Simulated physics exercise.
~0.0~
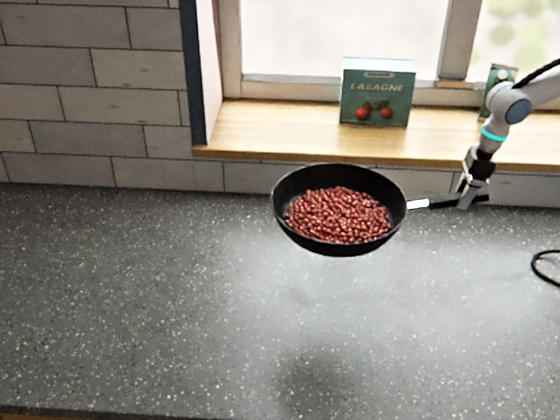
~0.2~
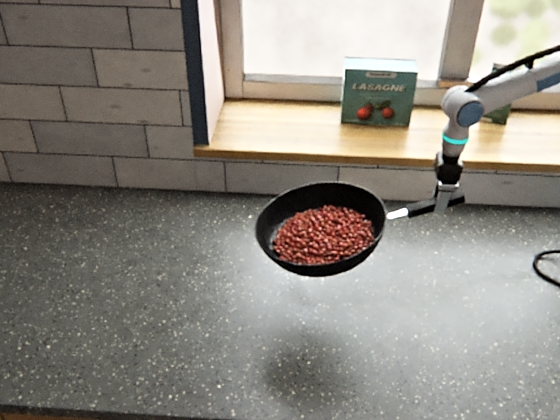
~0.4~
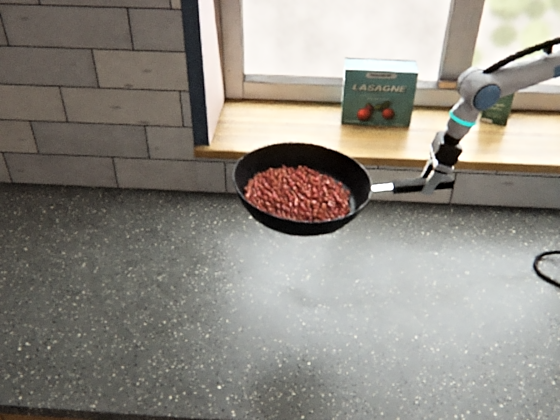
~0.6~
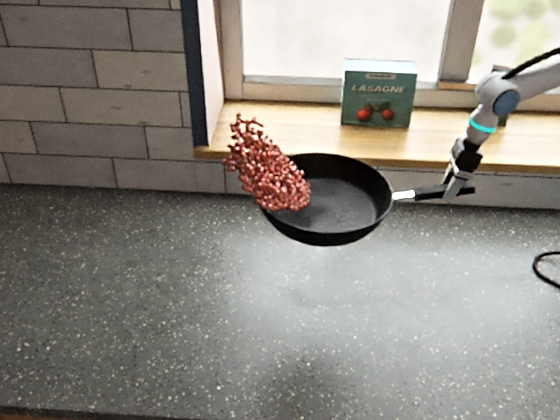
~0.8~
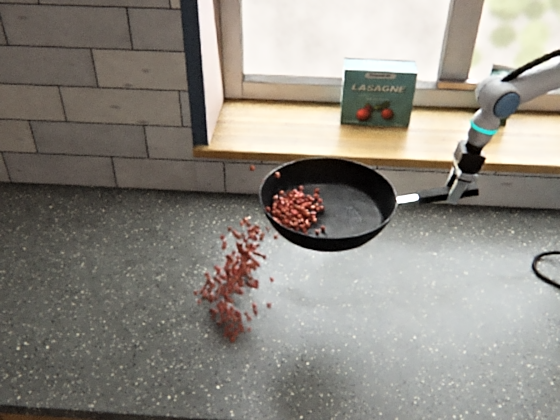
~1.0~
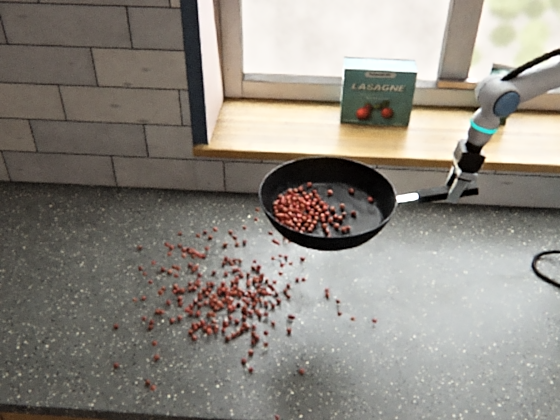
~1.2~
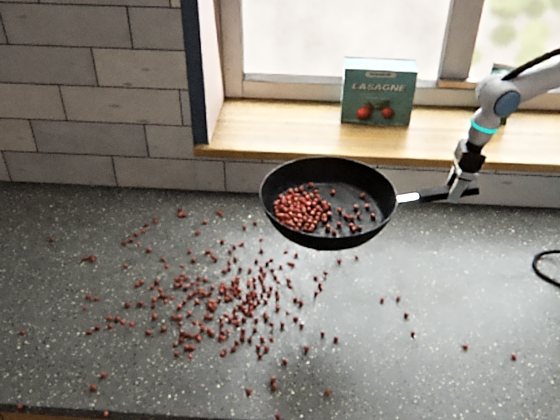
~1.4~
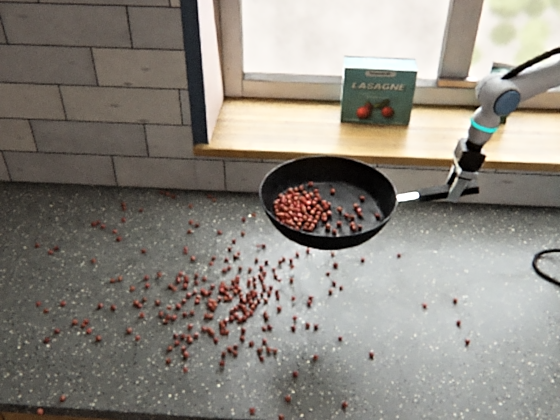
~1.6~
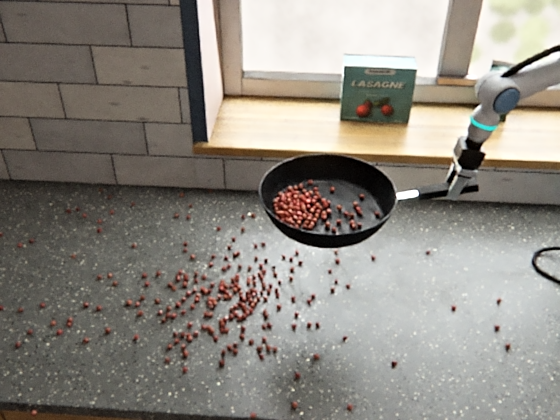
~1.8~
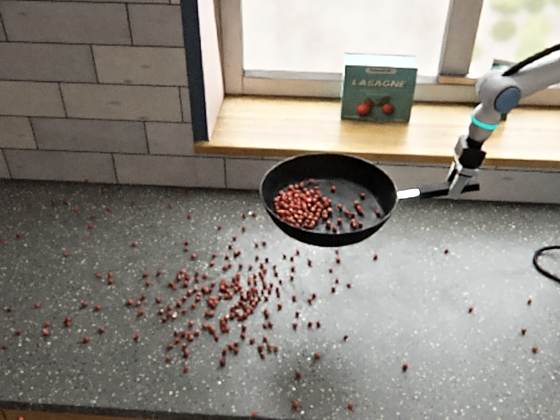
A robot arm reaching in from the right holds a black frying pan heaped with small dark red beads above a speckled grey counter, seen from slightly above. Behind it are grey brick tiles and a window with a wooden sill, where a green lasagne box stands. The arm moves the pan left, then draws it back a little to the right, and the beads fly up over its left edge. Many drop to the counter, bounce and scatter widely, while others fall back inside. The pan stays still, with a smaller heap left in it and most beads strewn across the counter.
